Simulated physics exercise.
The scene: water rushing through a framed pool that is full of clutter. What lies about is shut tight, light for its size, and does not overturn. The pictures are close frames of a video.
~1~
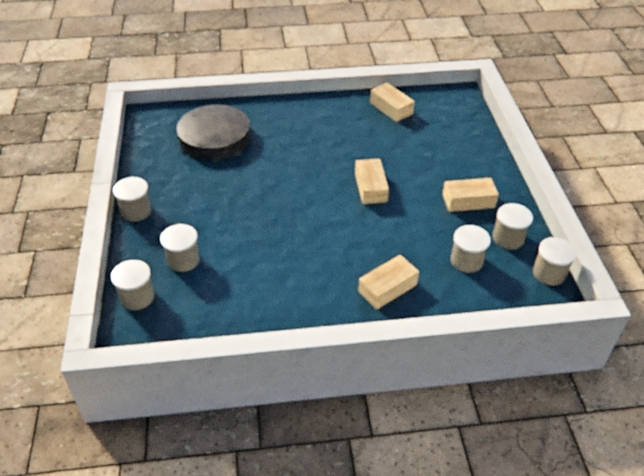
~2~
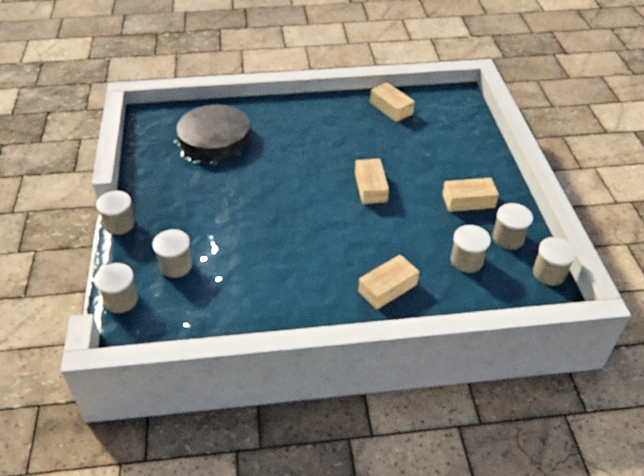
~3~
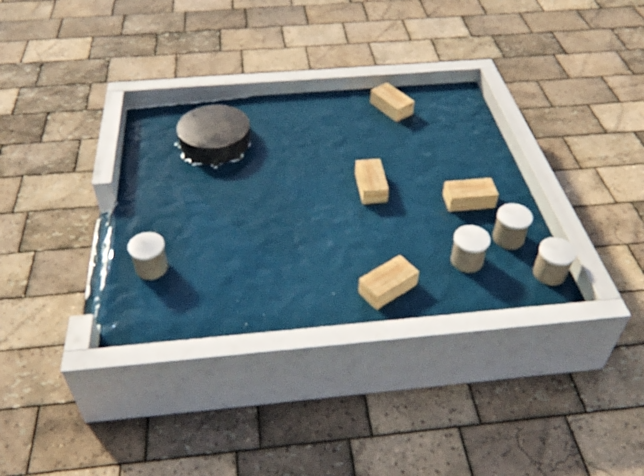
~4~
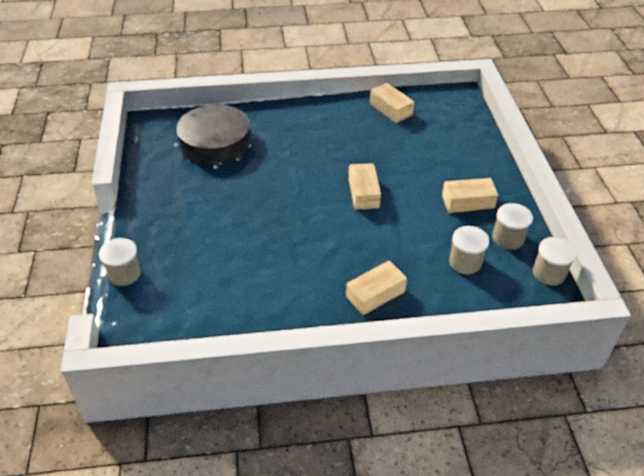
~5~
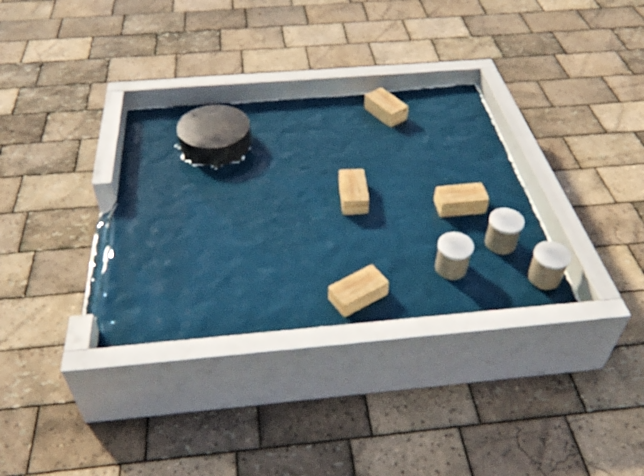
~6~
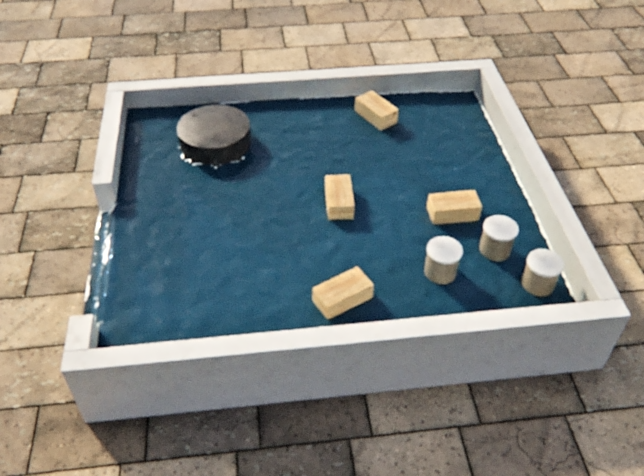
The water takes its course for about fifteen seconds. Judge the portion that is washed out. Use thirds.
It is from one to two thirds.
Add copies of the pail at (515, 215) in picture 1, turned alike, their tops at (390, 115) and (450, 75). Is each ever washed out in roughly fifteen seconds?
In that order: Inside, left behind.
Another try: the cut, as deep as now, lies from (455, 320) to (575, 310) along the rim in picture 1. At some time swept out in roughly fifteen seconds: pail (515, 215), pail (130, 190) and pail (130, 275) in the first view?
In turn: Washed out, still in, left behind.
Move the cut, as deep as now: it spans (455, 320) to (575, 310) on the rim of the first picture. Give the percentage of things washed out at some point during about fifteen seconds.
About 60 per cent.
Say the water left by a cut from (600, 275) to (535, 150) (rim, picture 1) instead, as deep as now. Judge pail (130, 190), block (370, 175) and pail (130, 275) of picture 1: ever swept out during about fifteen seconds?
In turn: No, yes, kept in.
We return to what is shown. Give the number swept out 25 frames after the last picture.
I count 4.
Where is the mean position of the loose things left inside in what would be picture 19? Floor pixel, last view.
Roughly at (373, 273).
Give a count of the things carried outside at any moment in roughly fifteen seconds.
5 of them.
A moment on, 3 of 10 are out; 7 afloat.
Next, 3 of 10 are out; 7 afloat.
Later, 4 of 10 are out; 6 afloat.
In the end, 5 of 10 are out; 5 afloat.
